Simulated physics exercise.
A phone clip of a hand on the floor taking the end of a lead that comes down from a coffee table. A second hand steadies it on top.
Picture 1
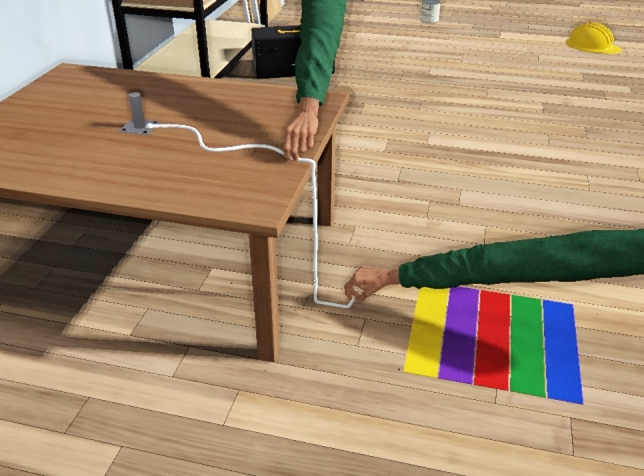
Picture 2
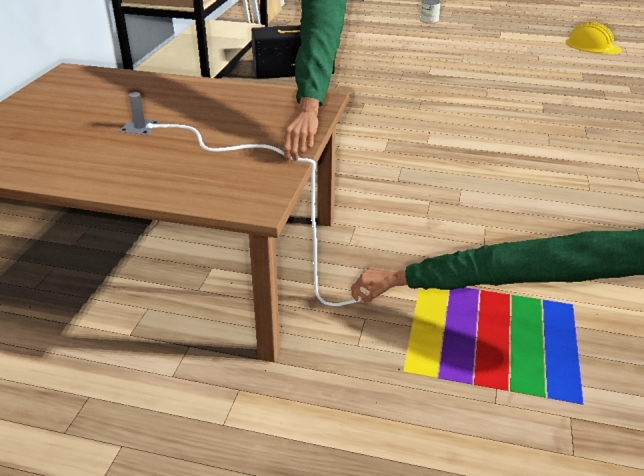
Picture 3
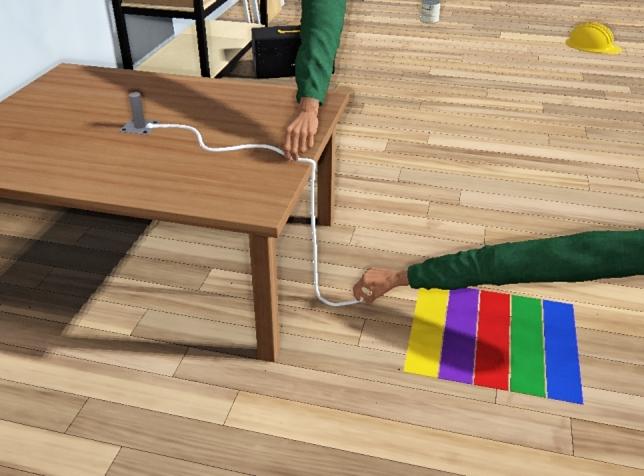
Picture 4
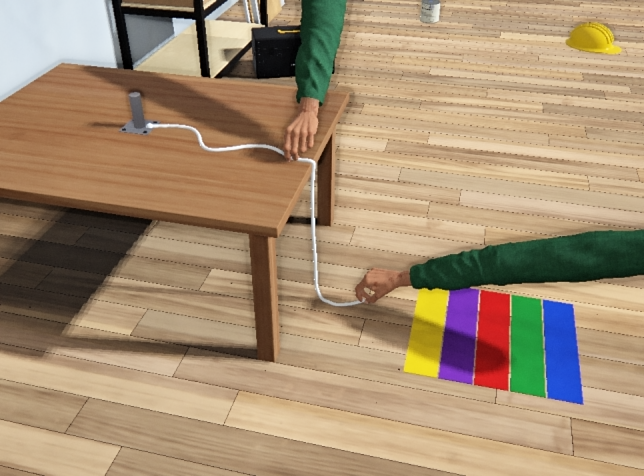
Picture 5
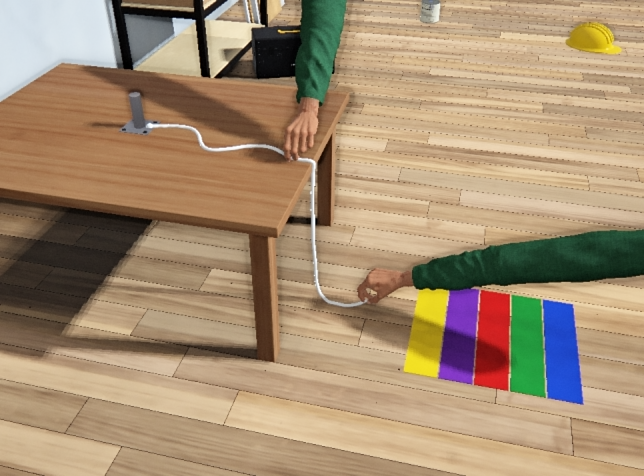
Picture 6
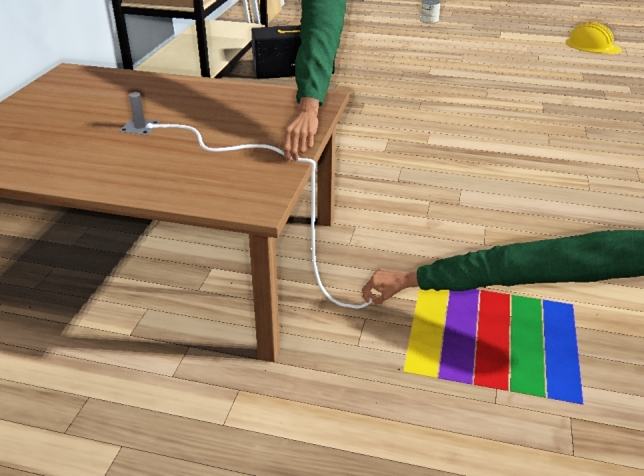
A hand near the floor draws the end of a white lead slightly to the right.
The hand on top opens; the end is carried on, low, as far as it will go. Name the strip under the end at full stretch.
It gets as far as the red strip.
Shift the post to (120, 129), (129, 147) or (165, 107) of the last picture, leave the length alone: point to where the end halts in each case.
Try by try, around (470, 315), (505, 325) and (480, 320).
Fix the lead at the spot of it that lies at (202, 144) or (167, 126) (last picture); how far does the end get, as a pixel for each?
The places are (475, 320) and (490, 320).
A little later, end near (426, 310); over yellow.
Next, end near (468, 317); over purple.
When it is tight, end near (493, 321); over red. The red one.
